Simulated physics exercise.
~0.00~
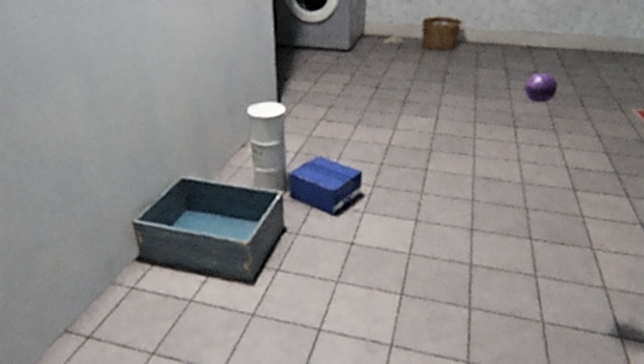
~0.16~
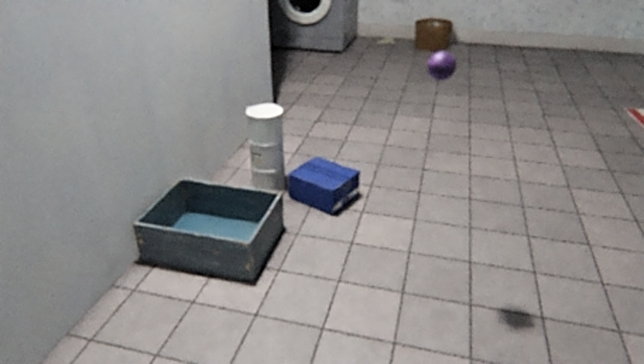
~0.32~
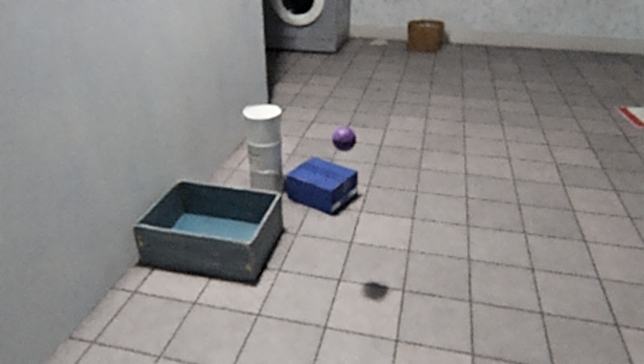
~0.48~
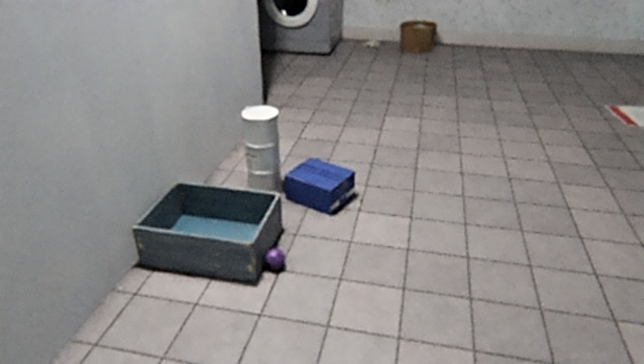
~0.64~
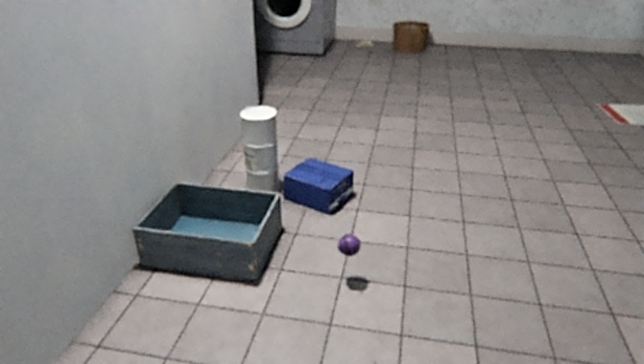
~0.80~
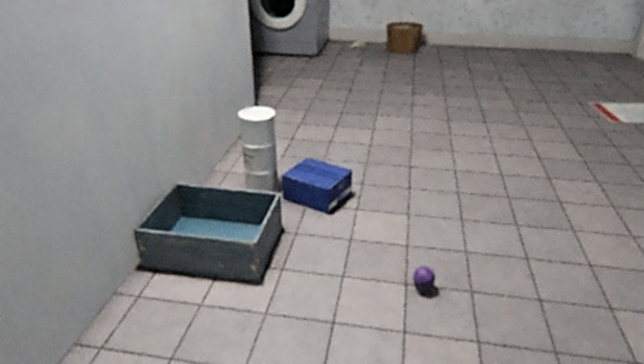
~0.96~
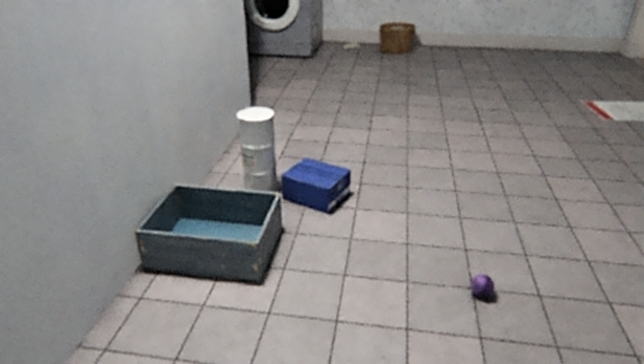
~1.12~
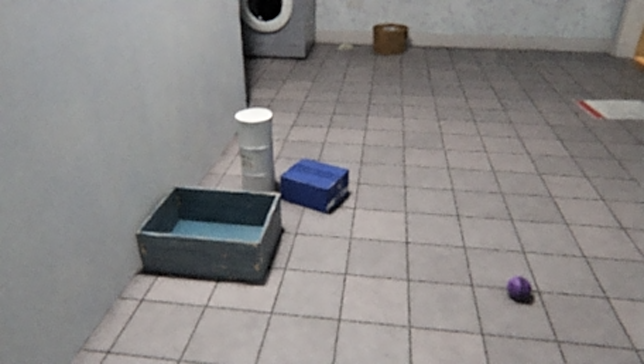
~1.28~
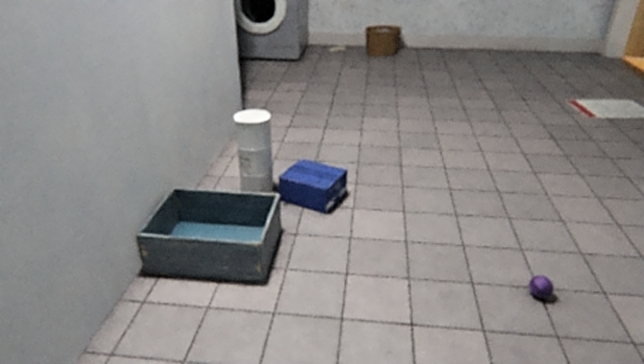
Purple ball flying left past a blue parcel, meeting the empty box's near side, then bouncing and moving right across tiled floor.
